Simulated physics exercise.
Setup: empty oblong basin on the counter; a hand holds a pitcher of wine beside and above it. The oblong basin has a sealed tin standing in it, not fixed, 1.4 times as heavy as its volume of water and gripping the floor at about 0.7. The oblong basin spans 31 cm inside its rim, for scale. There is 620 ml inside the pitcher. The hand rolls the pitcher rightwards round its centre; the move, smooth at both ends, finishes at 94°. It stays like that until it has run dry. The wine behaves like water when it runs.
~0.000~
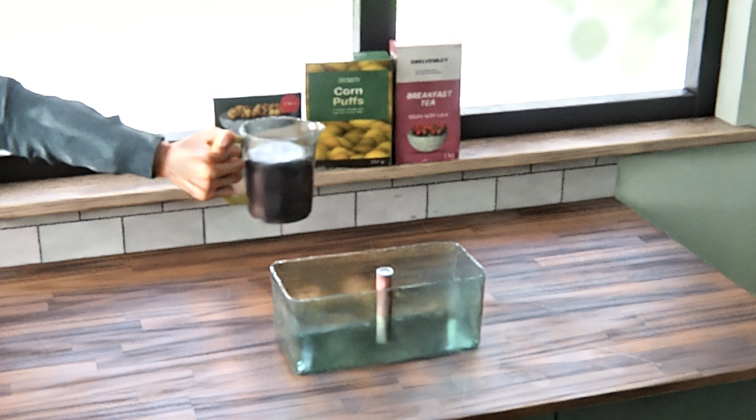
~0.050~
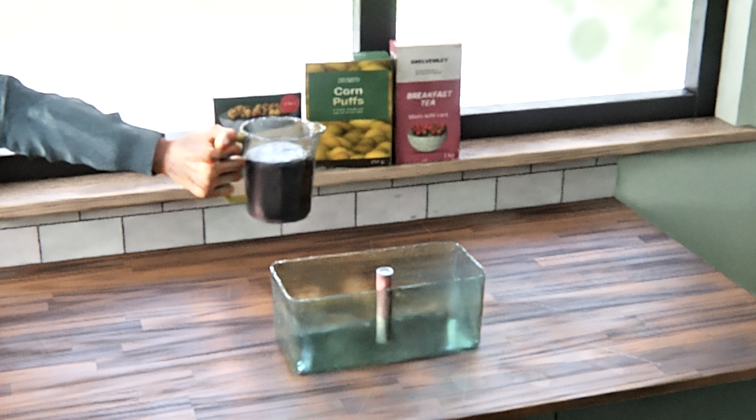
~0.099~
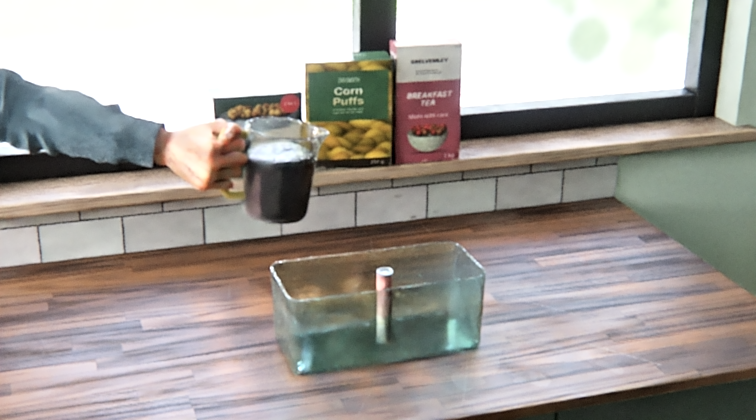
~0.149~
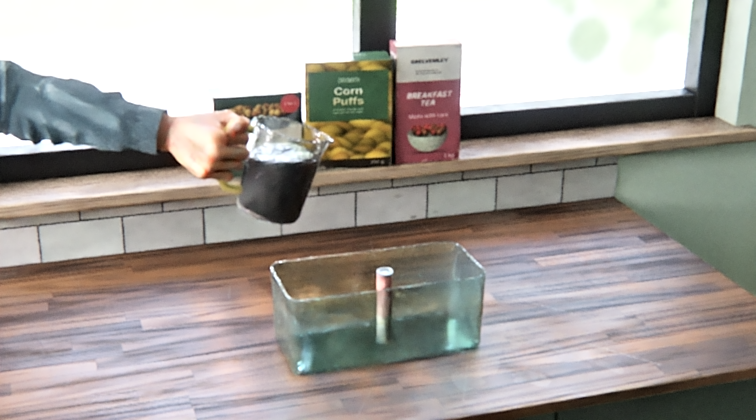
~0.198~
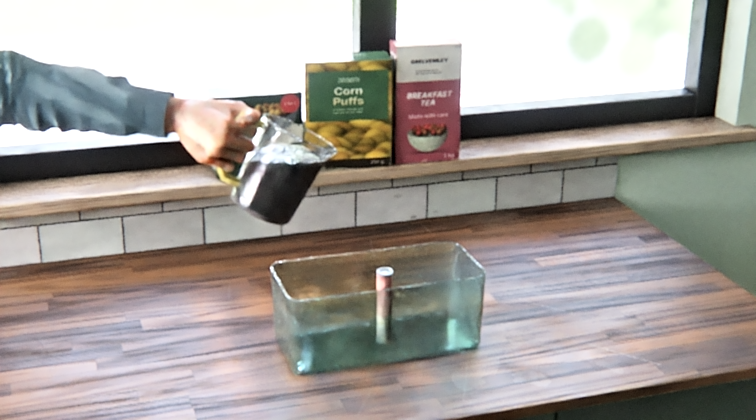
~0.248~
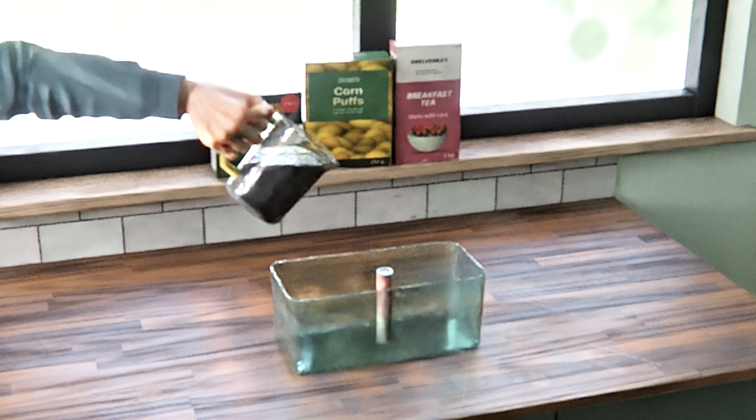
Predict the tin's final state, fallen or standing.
I predict it is fallen.
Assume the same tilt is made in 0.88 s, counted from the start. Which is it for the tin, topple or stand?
In that case the tin overturns.
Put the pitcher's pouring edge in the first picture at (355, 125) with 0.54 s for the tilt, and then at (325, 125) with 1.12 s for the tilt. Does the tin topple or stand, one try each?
First it stays on its base; then it tips over.
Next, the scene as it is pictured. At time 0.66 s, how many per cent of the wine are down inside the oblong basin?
Reading: Approx. 44 %.
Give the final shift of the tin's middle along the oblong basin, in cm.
Net tin displacement: Roughly 8.0 cm.
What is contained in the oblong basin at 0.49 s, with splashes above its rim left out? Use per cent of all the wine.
Roughly 5 percent.
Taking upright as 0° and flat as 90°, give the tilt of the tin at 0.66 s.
The tilt is near 30°.
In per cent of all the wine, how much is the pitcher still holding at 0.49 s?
I'd put it near 66 percent.
After 0.49 s the tilt is 92° and 67 per cent is still to pour; the tin stands where it began.
After 0.66 s the tilt is 94° and 29 per cent is still to pour; the tin leans 32°.
After 0.84 s the tilt is 94° and 11 per cent is still to pour; the tin lies on its side.
After 1.04 s the tilt is 94° and 4 per cent is still to pour; the tin lies on its side.
In the end the tin lies on its side.
